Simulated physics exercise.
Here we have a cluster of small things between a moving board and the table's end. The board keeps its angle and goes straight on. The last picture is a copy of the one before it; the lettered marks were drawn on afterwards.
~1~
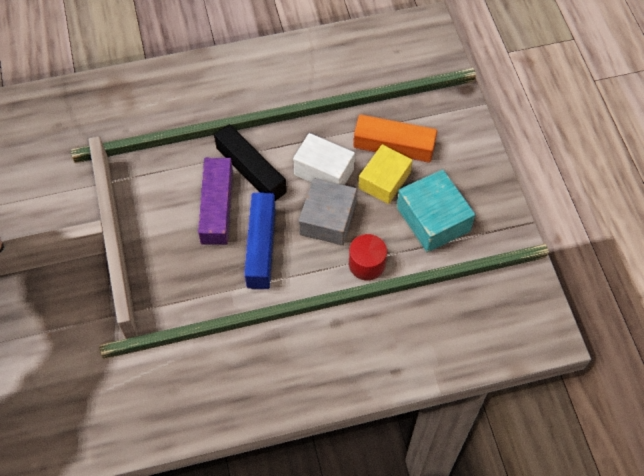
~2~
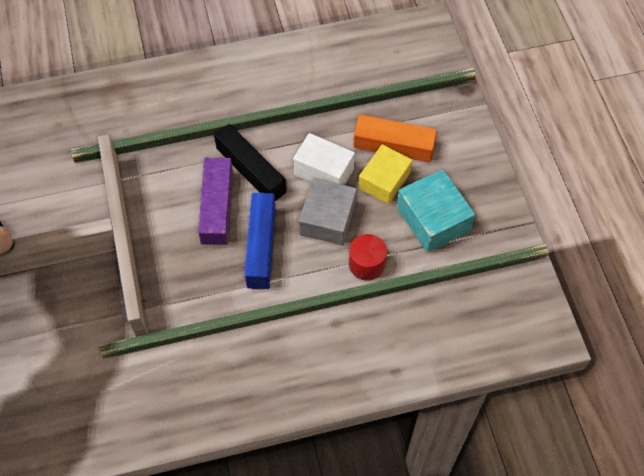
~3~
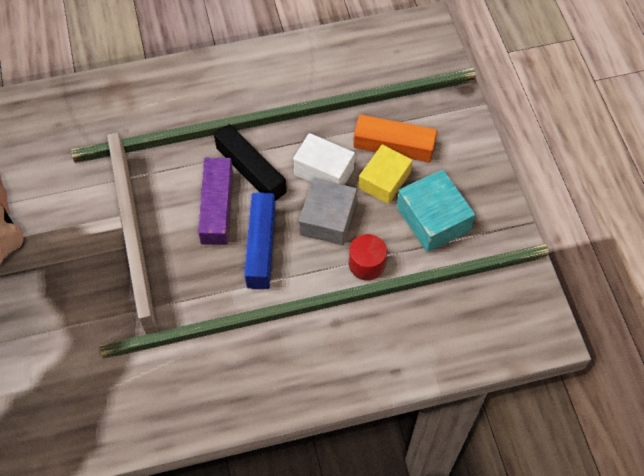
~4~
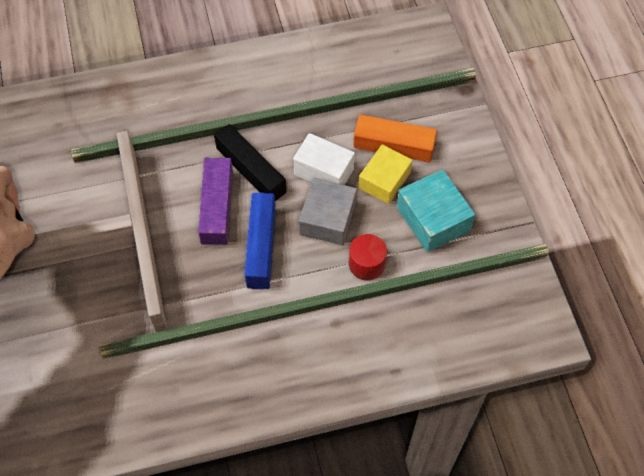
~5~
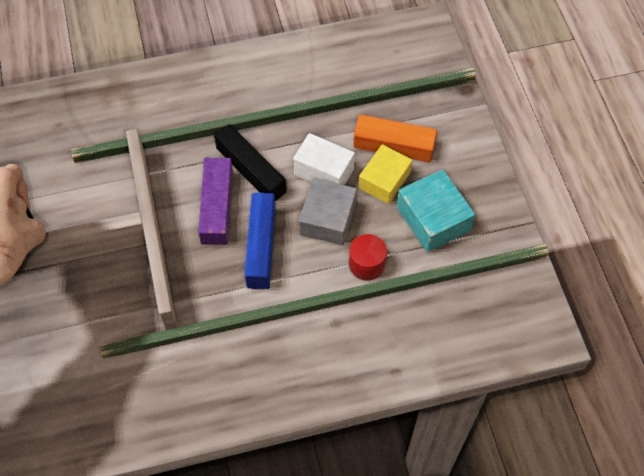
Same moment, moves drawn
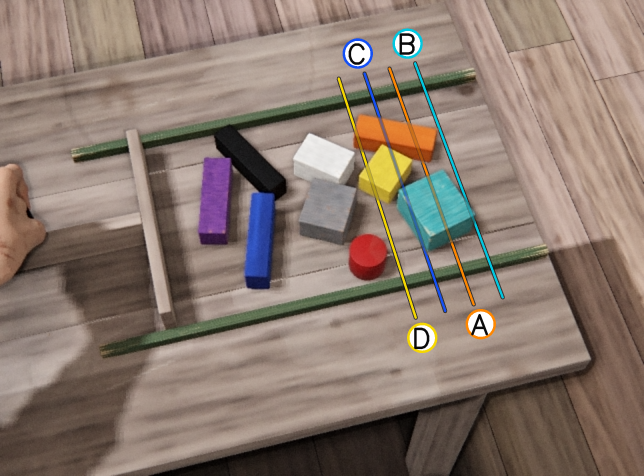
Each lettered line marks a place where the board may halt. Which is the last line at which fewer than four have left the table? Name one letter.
It can go as far as A.
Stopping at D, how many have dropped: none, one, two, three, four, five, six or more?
In all, none.
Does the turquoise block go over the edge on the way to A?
By then, yes.
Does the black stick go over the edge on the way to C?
No.
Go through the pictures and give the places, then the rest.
In the first picture, grey block (328, 212); black stick (251, 164); yellow block (386, 174).
In the second picture, board (118, 222); turquoise block (435, 211).
In the third picture, board (128, 220); blue stick (260, 240).
In the fourth picture, board (138, 218); purple bar (216, 201).
In the fifth picture, board (147, 216); grey block (328, 212); black stick (251, 164); yellow block (386, 174).
On the marked copy, A at (429, 178); B at (456, 172); C at (402, 184); D at (375, 190).
Taking A. A third of the way, board (251, 194); black stick (284, 155); white block (329, 163).
Two thirds of the way, board (351, 173); yellow block (465, 162); turquoise block (483, 219).
When it is over, board (427, 156); turquoise block over the edge; yellow block over the edge; three fallen.
As for the rest, B drops five; C is within the limit but short; D is within the limit but short.
